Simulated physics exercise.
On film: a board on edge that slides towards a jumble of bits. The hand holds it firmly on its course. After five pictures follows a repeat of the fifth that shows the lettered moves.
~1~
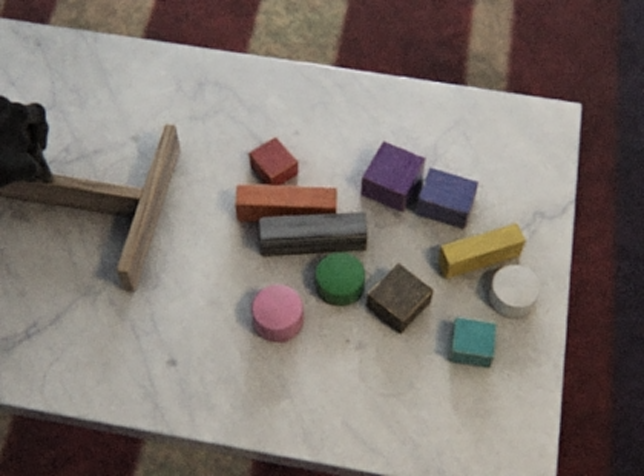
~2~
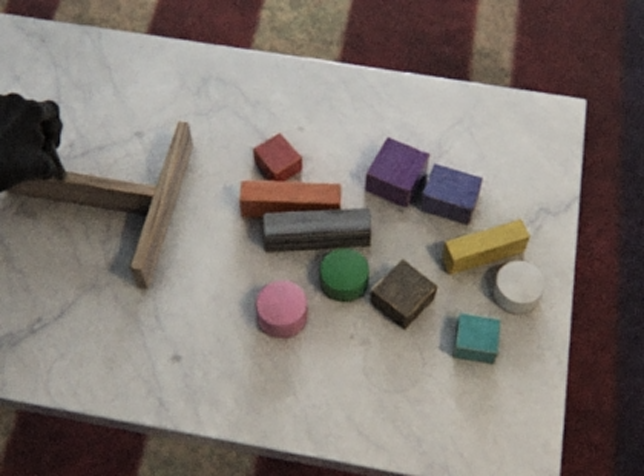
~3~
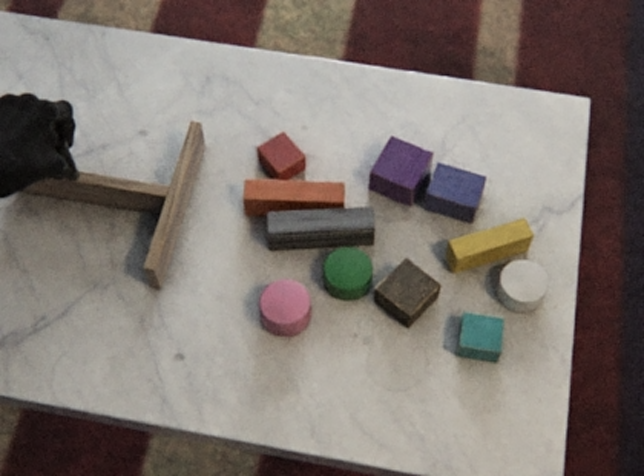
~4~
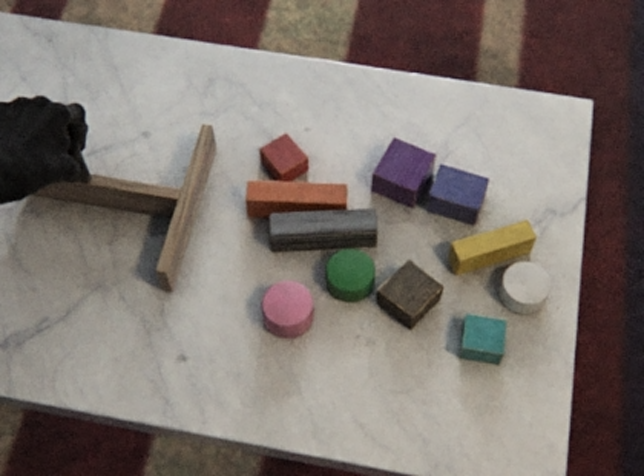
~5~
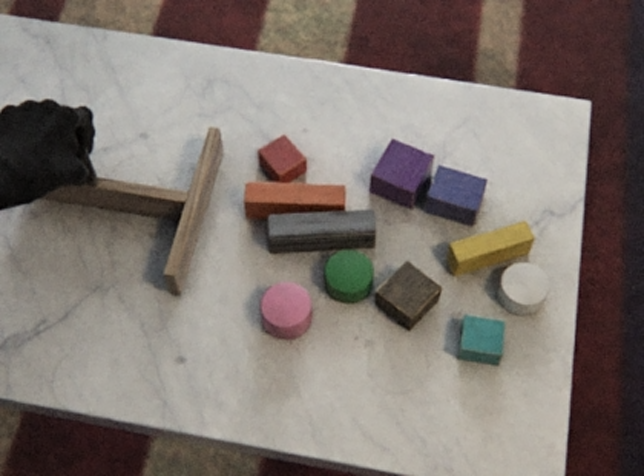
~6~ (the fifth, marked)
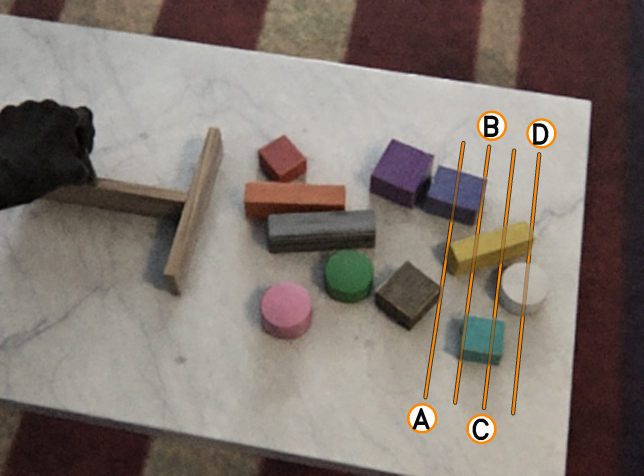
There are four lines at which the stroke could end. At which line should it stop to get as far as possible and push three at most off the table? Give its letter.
Up to line C.
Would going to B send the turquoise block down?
No.
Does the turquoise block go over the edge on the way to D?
By then, no.
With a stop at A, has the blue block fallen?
No.
On the marked copy, A at (446, 261); B at (473, 265); C at (500, 270); D at (527, 274).
Following C. Soon after the start, board (301, 215); pink tin (313, 318); red block (348, 173).
Later, board (413, 234); white tin (566, 312); yellow bar (547, 259).
In the end, board (501, 248); yellow bar over the edge; blue block over the edge; three fallen.
As for the rest, A is within the limit but short; B is within the limit but short; D drops seven.
